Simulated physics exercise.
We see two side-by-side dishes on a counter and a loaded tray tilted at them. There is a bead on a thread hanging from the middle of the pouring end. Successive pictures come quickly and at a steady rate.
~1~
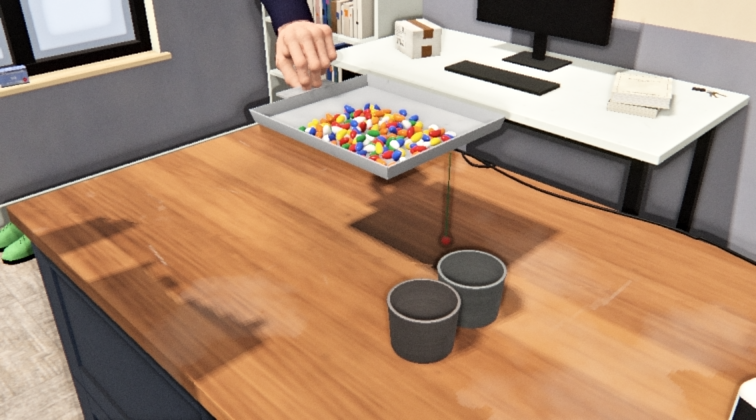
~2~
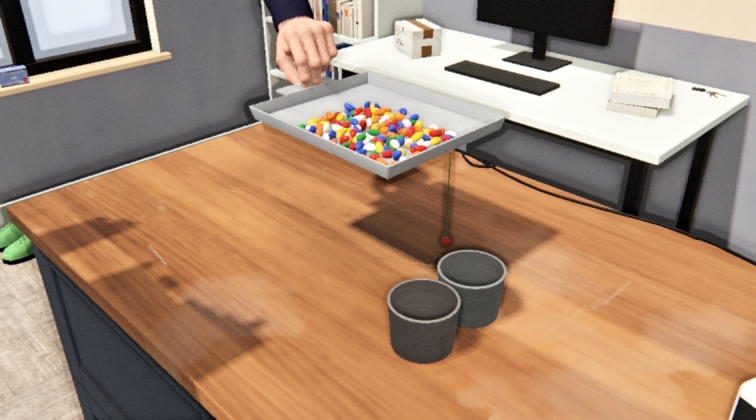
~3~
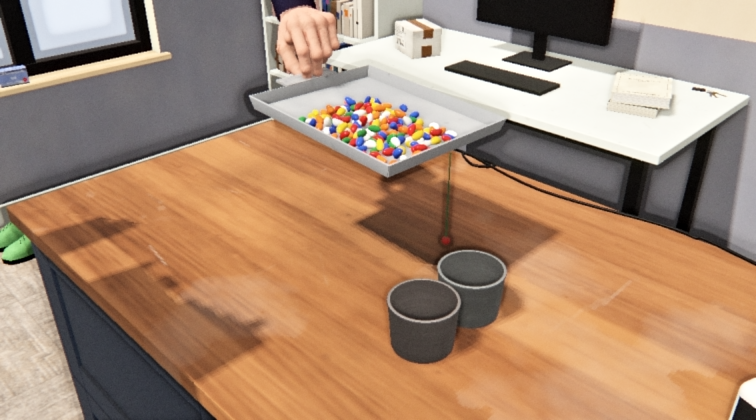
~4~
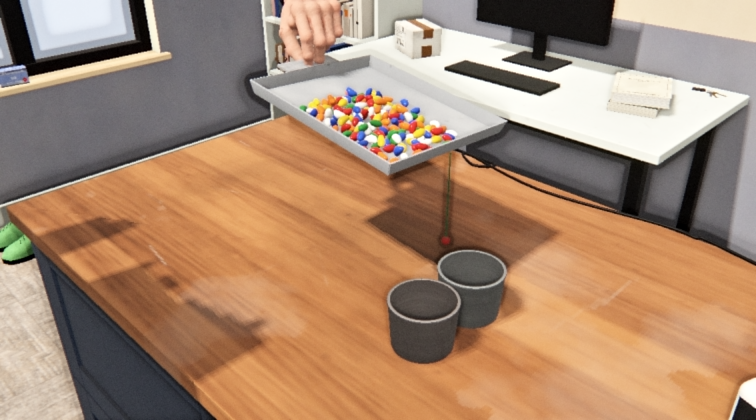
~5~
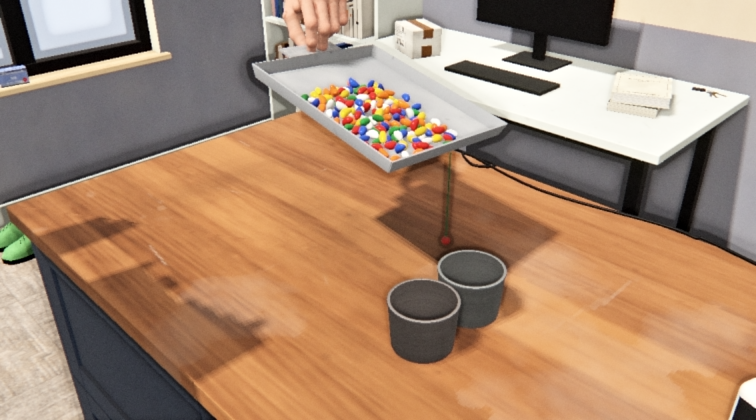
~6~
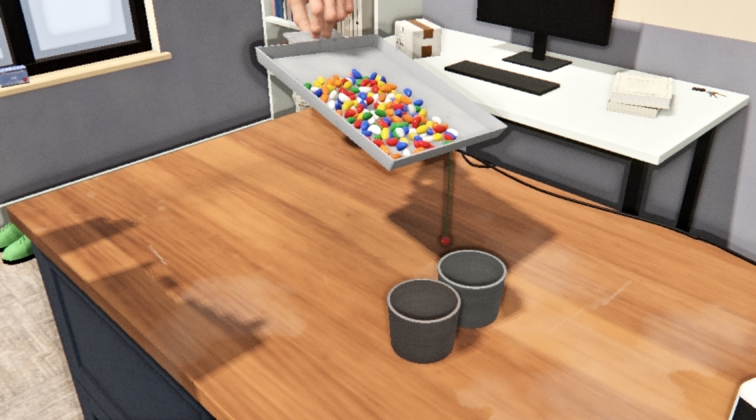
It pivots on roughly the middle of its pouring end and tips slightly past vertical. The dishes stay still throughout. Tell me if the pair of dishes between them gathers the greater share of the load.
They do not.
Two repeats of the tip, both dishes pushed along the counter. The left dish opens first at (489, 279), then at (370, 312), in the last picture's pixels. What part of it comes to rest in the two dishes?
Close to 30 in a hundred, then close to 0 in a hundred.
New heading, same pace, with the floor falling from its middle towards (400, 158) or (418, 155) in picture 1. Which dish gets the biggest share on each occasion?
Result - first place: The left side, second place: The left side.
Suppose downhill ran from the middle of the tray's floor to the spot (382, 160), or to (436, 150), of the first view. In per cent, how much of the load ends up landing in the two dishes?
About 10 %, then 70 %.
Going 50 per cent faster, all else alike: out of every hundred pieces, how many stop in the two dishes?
It would be around 20 percent.
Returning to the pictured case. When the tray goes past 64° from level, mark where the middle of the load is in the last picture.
Somewhere around pixel (450, 122) in the last picture.
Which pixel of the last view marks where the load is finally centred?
Close to (506, 286), more or less.
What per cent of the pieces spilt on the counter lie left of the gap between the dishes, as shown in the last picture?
About 10 percent.
Soon, tray tipped steeply; nearly all on the tray; a small part in the air.
A while on, tray tipped past a quarter turn; most on the tray; a small part in the right dish; a small part outside both; a small part in the air.
Towards the end, tray tipped past a quarter turn; about a quarter in the right dish; most outside both.
Finally, tray tipped past a quarter turn; none in the left dish; about a quarter in the right dish; most outside both.
